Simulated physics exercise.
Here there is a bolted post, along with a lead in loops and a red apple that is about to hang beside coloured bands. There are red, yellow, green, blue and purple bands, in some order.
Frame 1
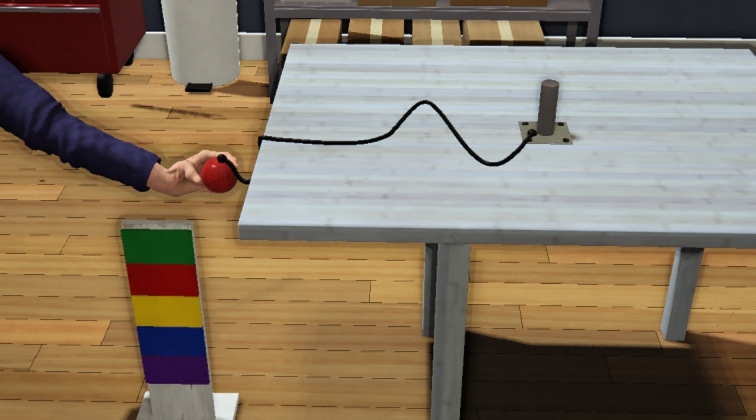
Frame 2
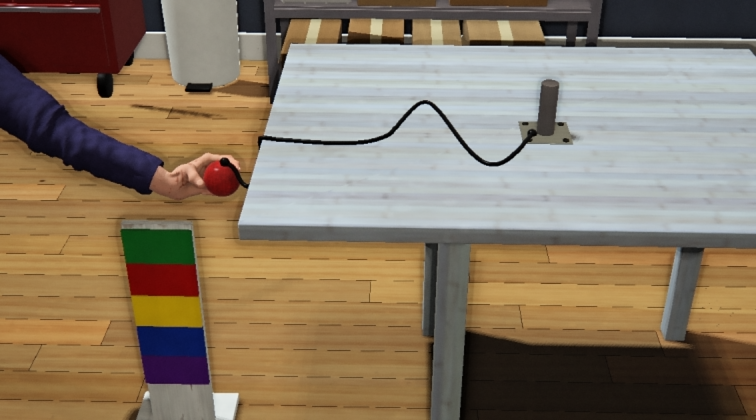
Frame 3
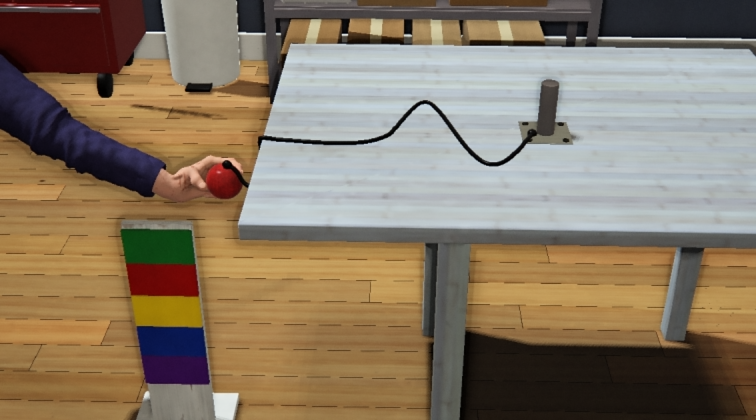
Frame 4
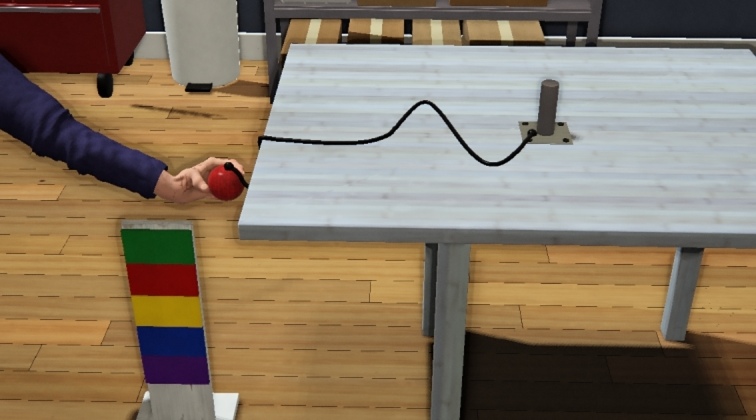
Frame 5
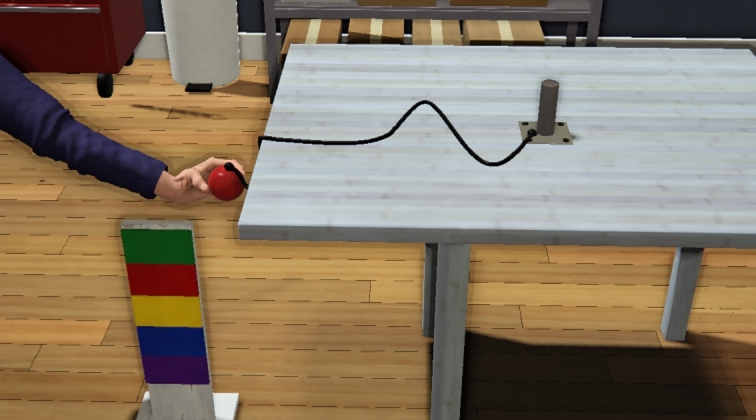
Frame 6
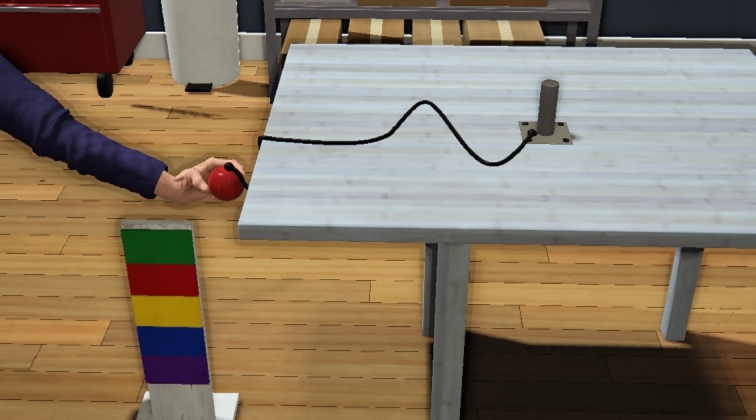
Hand holding a red ball on a black cord beside a table, shifting very slightly right and down above coloured bands.
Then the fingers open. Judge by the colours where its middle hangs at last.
Level with purple.
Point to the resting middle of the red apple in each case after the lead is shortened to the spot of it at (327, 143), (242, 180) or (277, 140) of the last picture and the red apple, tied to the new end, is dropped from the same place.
First (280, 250), then (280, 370), then (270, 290).
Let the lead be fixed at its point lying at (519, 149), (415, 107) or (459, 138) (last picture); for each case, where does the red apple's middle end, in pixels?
Taking them in turn, I'd expect around (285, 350), (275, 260) and finally (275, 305).
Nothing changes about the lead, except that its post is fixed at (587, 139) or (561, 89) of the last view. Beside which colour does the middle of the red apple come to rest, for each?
Result 1: Blue. Result 2: Blue.
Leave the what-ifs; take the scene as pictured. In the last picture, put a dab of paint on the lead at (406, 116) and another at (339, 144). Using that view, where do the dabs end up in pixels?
Near (265, 143) and (271, 228).
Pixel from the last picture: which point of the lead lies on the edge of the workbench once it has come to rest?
Answer: The point at (409, 113).
Soon after, apple near (294, 344); level with blue.
After that, apple near (270, 370); level with purple.
In the end, apple near (287, 371); level with purple. Its middle rests at the purple band.
